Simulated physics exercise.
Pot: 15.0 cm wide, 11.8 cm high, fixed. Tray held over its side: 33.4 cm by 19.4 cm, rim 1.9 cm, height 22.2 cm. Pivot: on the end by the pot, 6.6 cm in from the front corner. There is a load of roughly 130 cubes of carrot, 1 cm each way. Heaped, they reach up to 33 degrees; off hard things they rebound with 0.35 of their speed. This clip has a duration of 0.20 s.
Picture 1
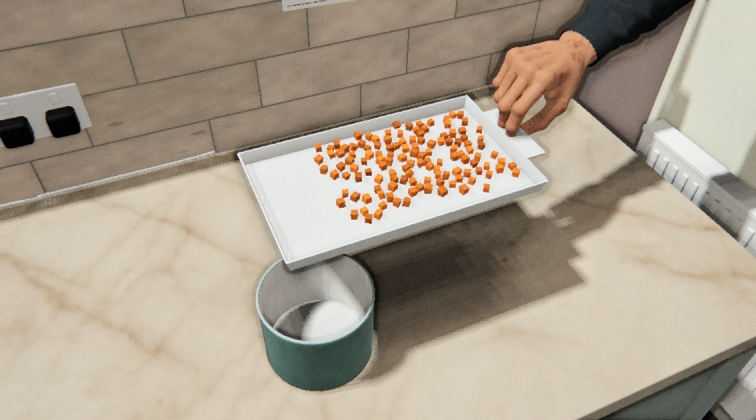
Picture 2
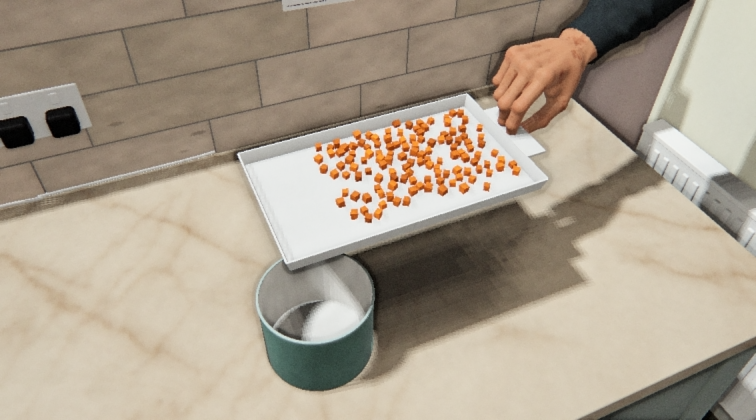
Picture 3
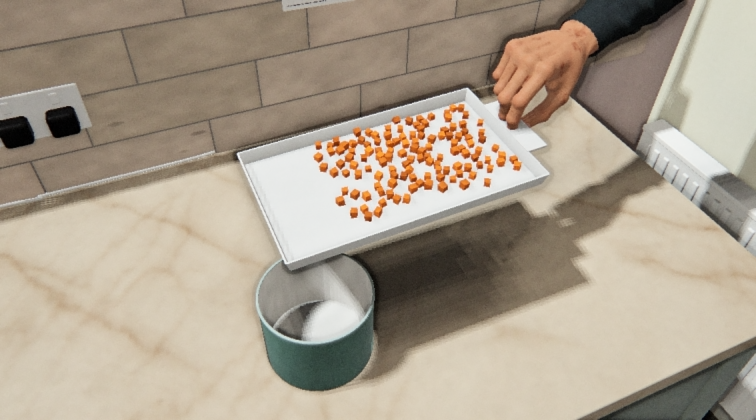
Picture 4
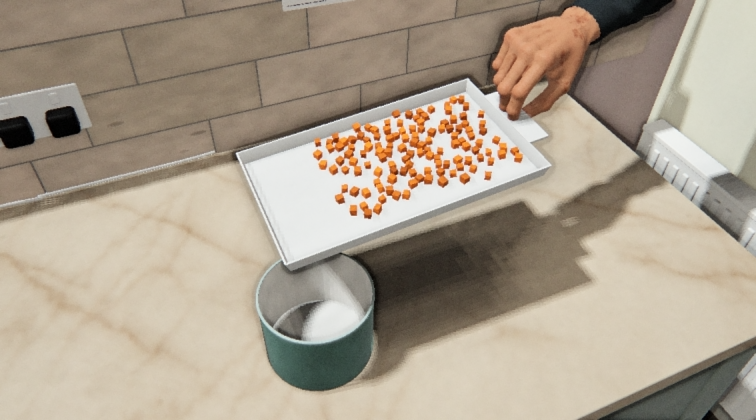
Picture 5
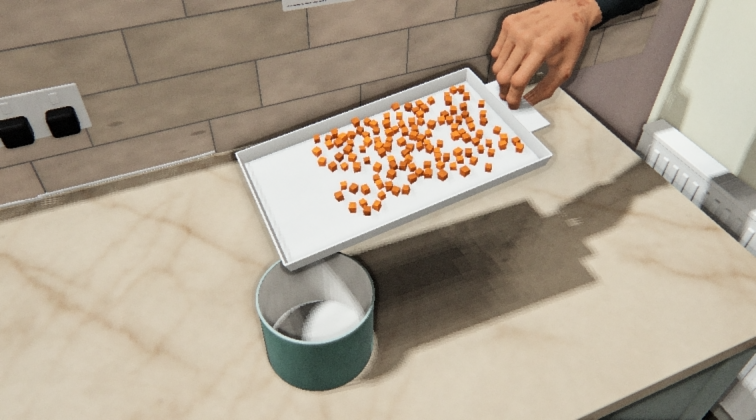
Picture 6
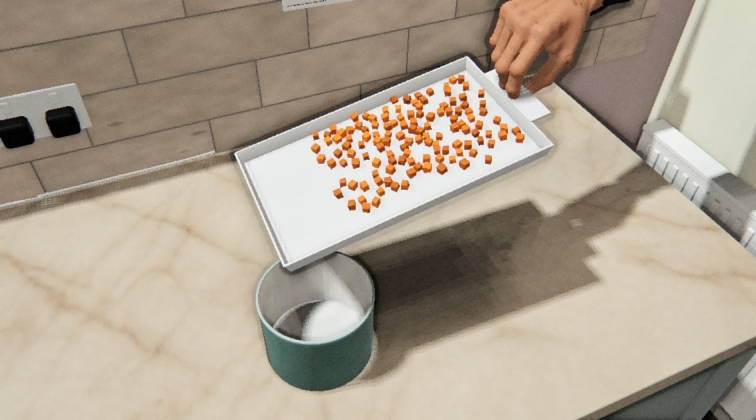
A white tray scattered with small orange carrot cubes is held by a hand in a dark sleeve at its right end, above a pale, veined stone counter seen from above at an angle. A teal pot with a pale interior stands below the tray's left end, with tan wall tiles and black switches behind. The hand slowly raises the right end, tilting the tray gently leftward, while the cubes barely shift and the camera stays still.
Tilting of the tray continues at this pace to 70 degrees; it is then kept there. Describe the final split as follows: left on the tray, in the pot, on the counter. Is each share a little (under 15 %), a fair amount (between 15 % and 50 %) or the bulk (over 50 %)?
Tray: A fair amount; pot: A little; counter: The bulk.
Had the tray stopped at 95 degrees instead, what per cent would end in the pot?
It would land at about 5 percent.
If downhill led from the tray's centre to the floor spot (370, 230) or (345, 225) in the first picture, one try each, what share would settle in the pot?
Roughly 25 % for the first direction, roughly 5 % for the second.
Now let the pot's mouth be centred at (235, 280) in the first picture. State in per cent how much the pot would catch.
I'd put it at around 40 per cent.
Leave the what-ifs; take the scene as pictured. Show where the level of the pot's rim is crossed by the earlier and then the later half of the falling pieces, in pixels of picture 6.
(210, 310) first, (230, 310) later, roughly.
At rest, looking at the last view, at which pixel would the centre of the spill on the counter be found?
Look close to (172, 393) in the last picture.
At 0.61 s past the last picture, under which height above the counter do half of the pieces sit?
Some 26 cm above the counter.
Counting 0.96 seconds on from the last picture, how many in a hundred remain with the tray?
It's roughly 30 percent.
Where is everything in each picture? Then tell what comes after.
Tray tilt 0 degrees, front corners at (289, 259) and (543, 179); middle of the pieces at (411, 164); pot at (316, 293), in the first picture.
Tray tilt 1 degrees, front corners at (289, 259) and (543, 178); middle of the pieces at (411, 163), in the second picture.
Tray tilt 2 degrees, front corners at (289, 259) and (544, 172); middle of the pieces at (411, 159), in the third picture.
Tray tilt 5 degrees, front corners at (288, 260) and (545, 164), lowest corner left front; middle of the pieces at (411, 154), in the fourth picture.
Tray tilt 8 degrees, front corners at (287, 261) and (547, 154), lowest corner left front; middle of the pieces at (410, 148), in the fifth picture.
Tray tilt 11 degrees, front corners at (287, 261) and (547, 144), lowest corner left front; middle of the pieces at (409, 141); pot at (316, 293), in the sixth picture.
Then, 0.36 s after the last picture, tilt 39 degrees; the tray holds 100 %, the pot 0 %.
Then, 0.61 s after the last picture, tilt 59 degrees; the tray holds 100 %, the pot 0 %.
Then, 0.96 s after the last picture, tilt 70 degrees; the tray holds 30 %, the pot 0 %.
In the end, tray 30 %, pot 0 %, counter 70 %.
